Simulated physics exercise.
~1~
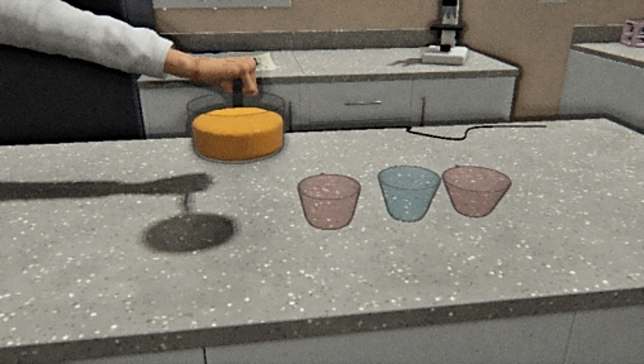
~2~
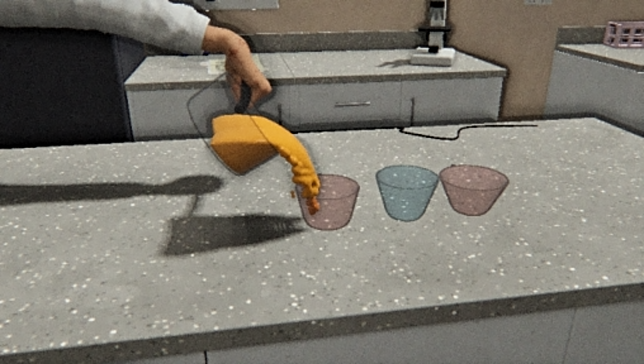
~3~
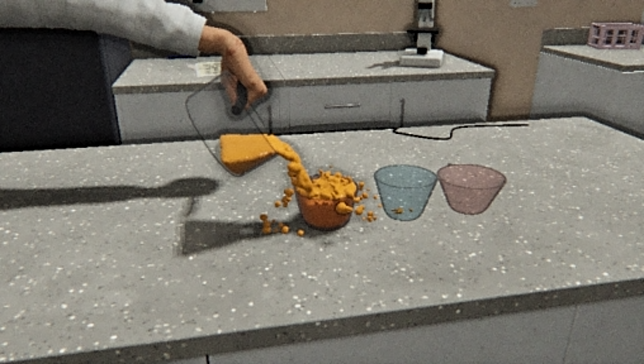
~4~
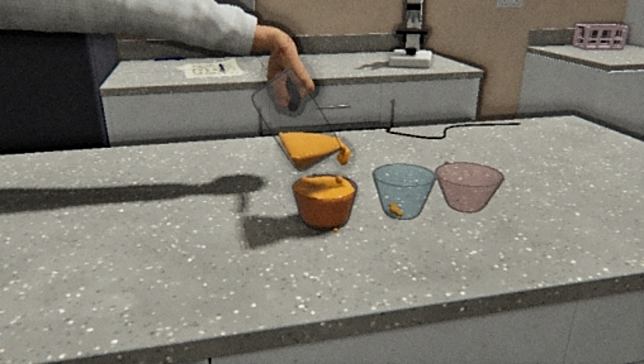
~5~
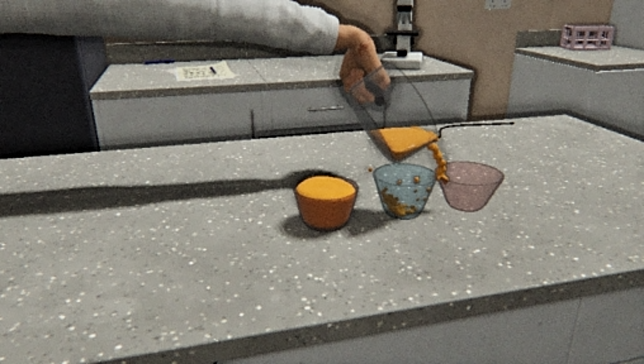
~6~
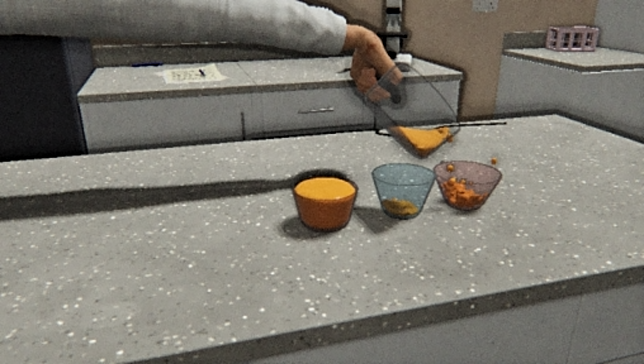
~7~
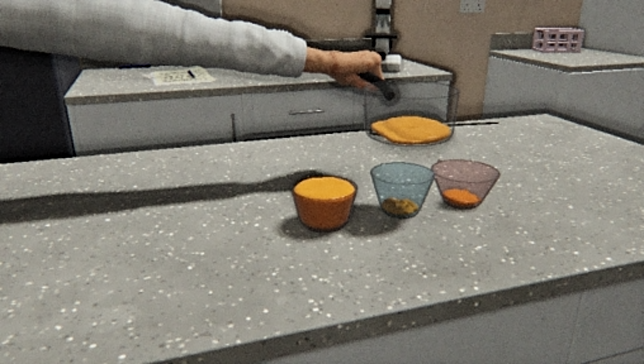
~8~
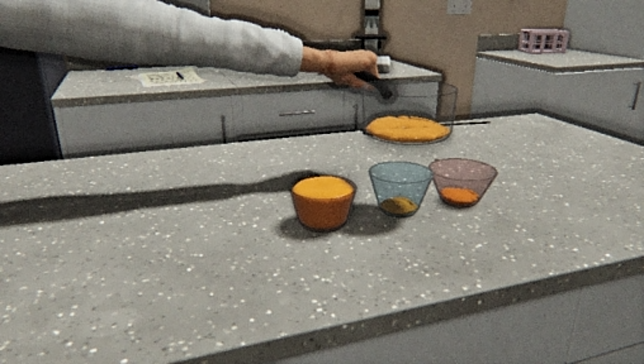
Orange juice pouring from a hand-tilted clear pot moving right over three cups, leaving the left full, the others barely filled.
